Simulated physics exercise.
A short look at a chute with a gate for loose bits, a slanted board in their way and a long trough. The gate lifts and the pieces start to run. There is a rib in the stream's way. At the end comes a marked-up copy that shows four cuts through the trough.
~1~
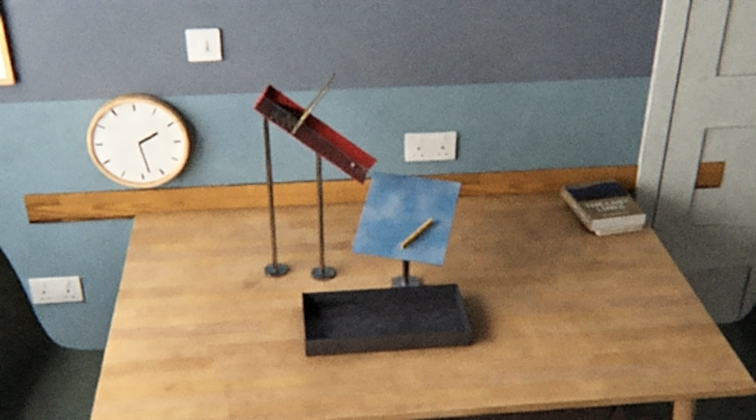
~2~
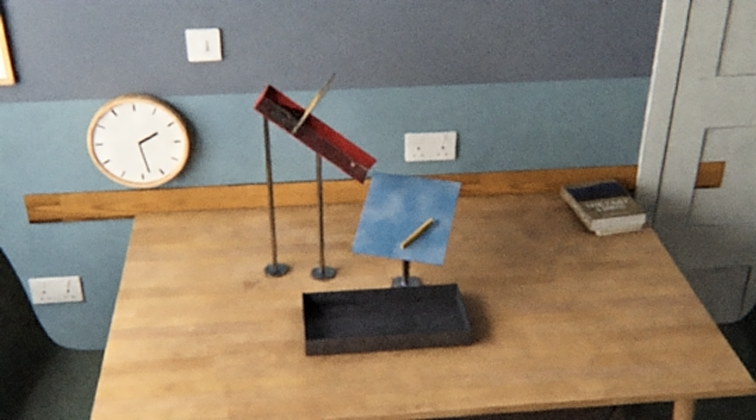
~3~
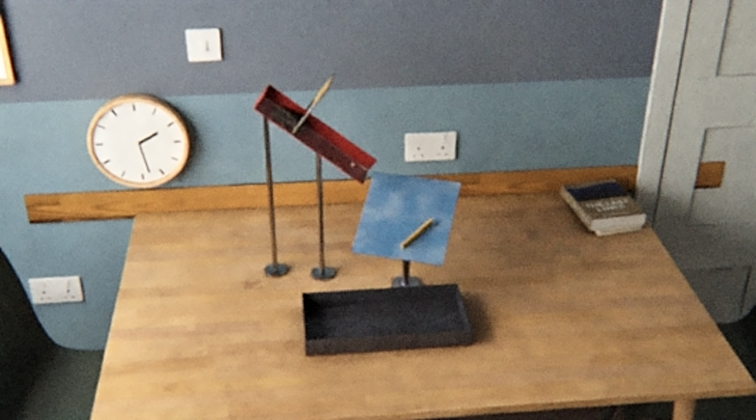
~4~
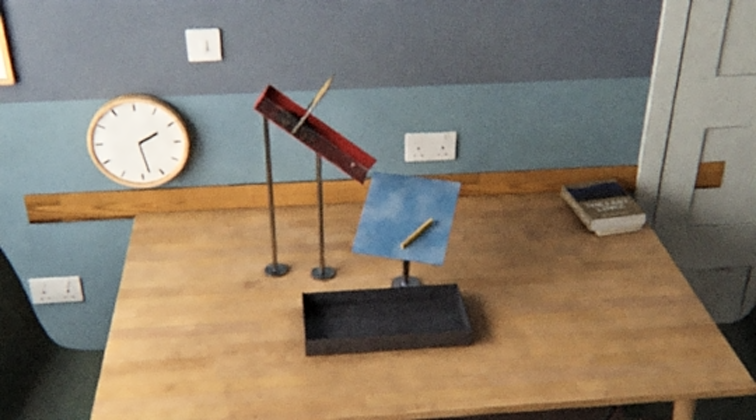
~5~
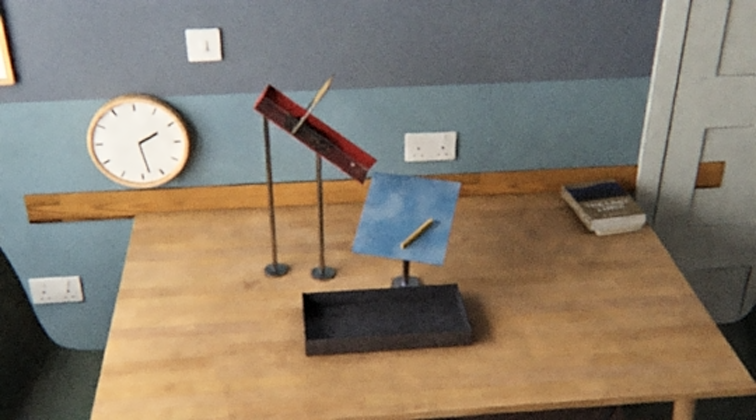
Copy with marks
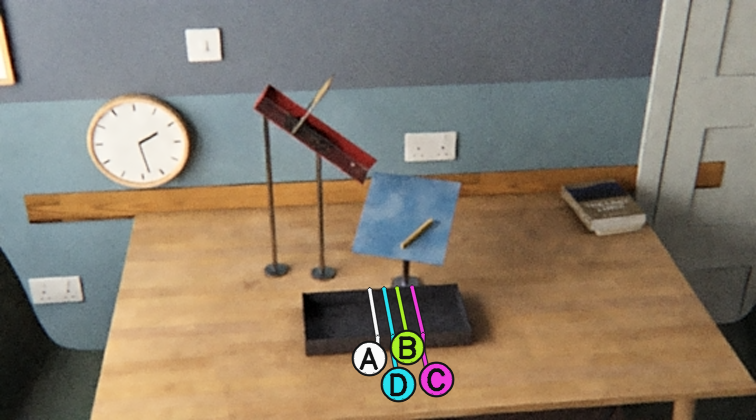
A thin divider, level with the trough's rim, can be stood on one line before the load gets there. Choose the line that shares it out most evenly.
Best: A.
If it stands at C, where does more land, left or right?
More lands on the left.
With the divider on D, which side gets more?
The left side.
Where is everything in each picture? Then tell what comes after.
Load behind the gate at (288, 117), chocolate balls; lip of the chute at (365, 179), sloping fairly steeply, in the first frame.
Middle of the board at (407, 216), tilted fairly steeply; middle of its low edge at (396, 258); of its high edge at (417, 177), in the second frame.
Front corners of the trough at (305, 341) and (471, 330), empty; front of the load at (302, 129), in the third frame.
Middle of the load at (296, 128); its front at (316, 136), about a quarter of the way to the lip; rib from (432, 218) to (402, 245), in the fourth frame.
Middle of the load at (305, 134); its front at (331, 145), about half of the way to the lip, in the fifth frame.
On the marked copy, line A crosses the front rim at (377, 336); line B crosses the front rim at (406, 334); line C crosses the front rim at (422, 333); line D crosses the front rim at (392, 335).
With A, of what is caught, about half on the left of the divider, about half on the right.
With B, of what is caught, most on the left of the divider, a small part on the right.
With C, of what is caught, nearly all on the left of the divider, a small part on the right.
With D, of what is caught, most on the left of the divider, a small part on the right.
